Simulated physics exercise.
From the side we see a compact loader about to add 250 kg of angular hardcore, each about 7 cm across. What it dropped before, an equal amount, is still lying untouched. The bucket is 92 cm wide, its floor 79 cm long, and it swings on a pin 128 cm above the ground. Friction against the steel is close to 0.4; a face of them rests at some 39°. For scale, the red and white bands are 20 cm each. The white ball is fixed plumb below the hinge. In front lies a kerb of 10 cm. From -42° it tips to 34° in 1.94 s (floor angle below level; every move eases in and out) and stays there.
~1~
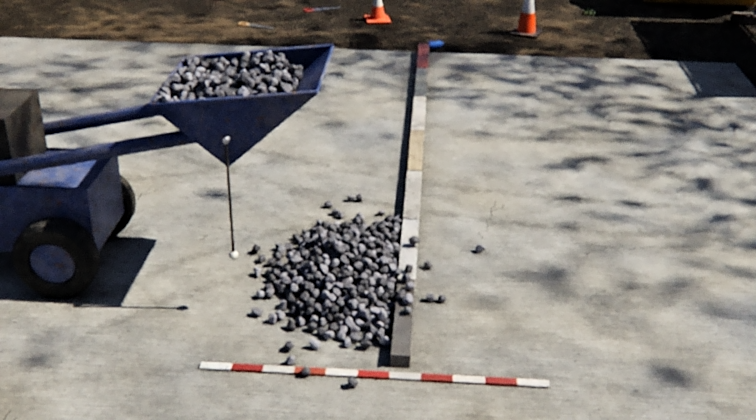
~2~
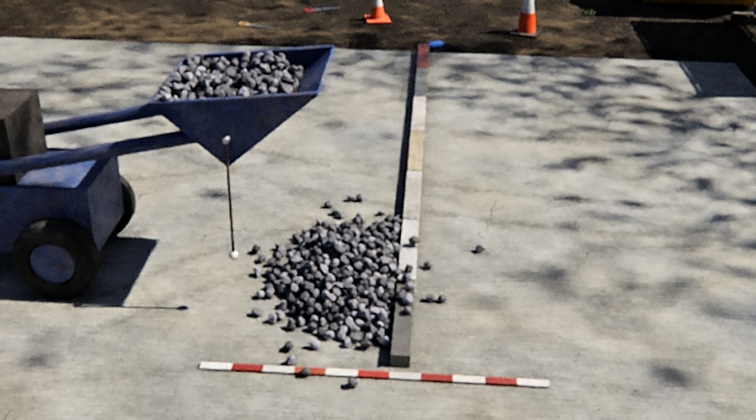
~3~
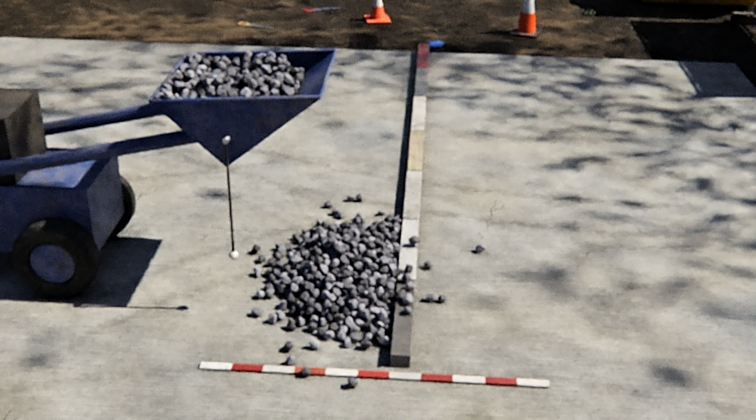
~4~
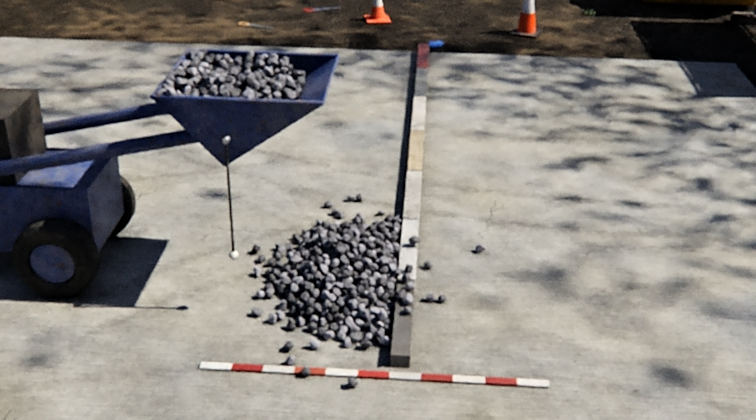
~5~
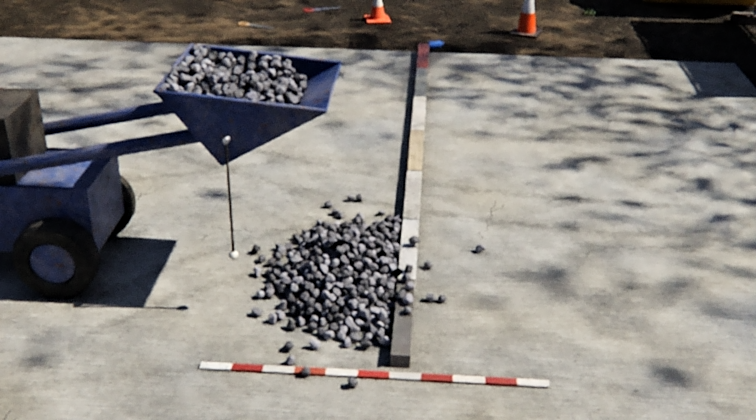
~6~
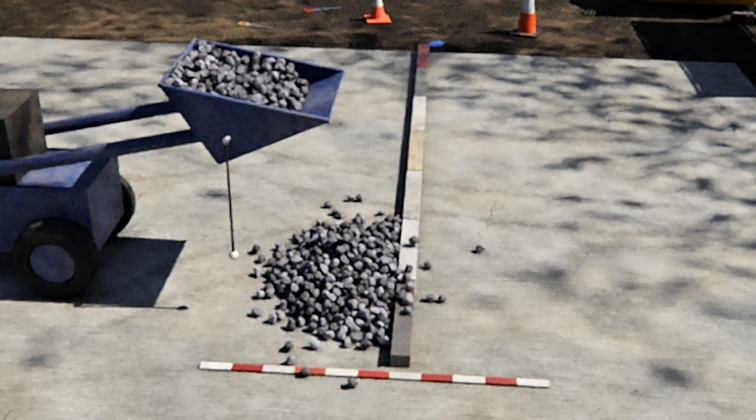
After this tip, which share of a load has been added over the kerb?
Some 18 per cent is added.
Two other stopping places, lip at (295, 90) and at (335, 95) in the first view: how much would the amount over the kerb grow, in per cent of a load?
Near 5 per cent from the first place, 35 from the second.
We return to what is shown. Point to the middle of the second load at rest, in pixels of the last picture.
Their middle is at about (373, 257).
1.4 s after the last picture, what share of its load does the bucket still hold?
It holds some 55 per cent.
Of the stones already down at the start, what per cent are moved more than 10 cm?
About 0 per cent.
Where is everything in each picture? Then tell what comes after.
The bucket is at -42°, its lip at (317, 92); the top of the load is at (263, 60). The earlier load is highest near (347, 242), 24 cm above ground level, 99 % on this side of the kerb, 1 % over the kerb, in the first frame.
Lip at (318, 94), floor tilted -41°, highest stones at (264, 61), in the second frame.
Lip at (320, 98), floor tilted -39°, highest stones at (256, 61), in the third frame.
The bucket is at -35°, its lip at (323, 104); the top of the load is at (229, 62), in the fourth frame.
The bucket is at -30°, its lip at (326, 111); the top of the load is at (195, 57), in the fifth frame.
The bucket is at -25°, its lip at (329, 121); the top of the load is at (198, 54), in the sixth frame.
Then, 0.9 s after the last picture the floor is at 22°; in per cent of one load, 100 in the bucket, 100 on this side of the kerb, 1 over the kerb; the foremost stones are at (428, 279).
Then, 1.4 s after the last picture the floor is at 34°; in per cent of one load, 54 in the bucket, 145 on this side of the kerb, 1 over the kerb; the foremost stones are at (428, 279).
Then, 1.8 s after the last picture the floor is at 34°; in per cent of one load, 19 in the bucket, 176 on this side of the kerb, 6 over the kerb; the foremost stones are at (458, 271).
Then, 4.2 s after the last picture the floor is at 34°; in per cent of one load, 0 in the bucket, 181 on this side of the kerb, 19 over the kerb; the foremost stones are at (519, 281). Net gain over the kerb, 18.
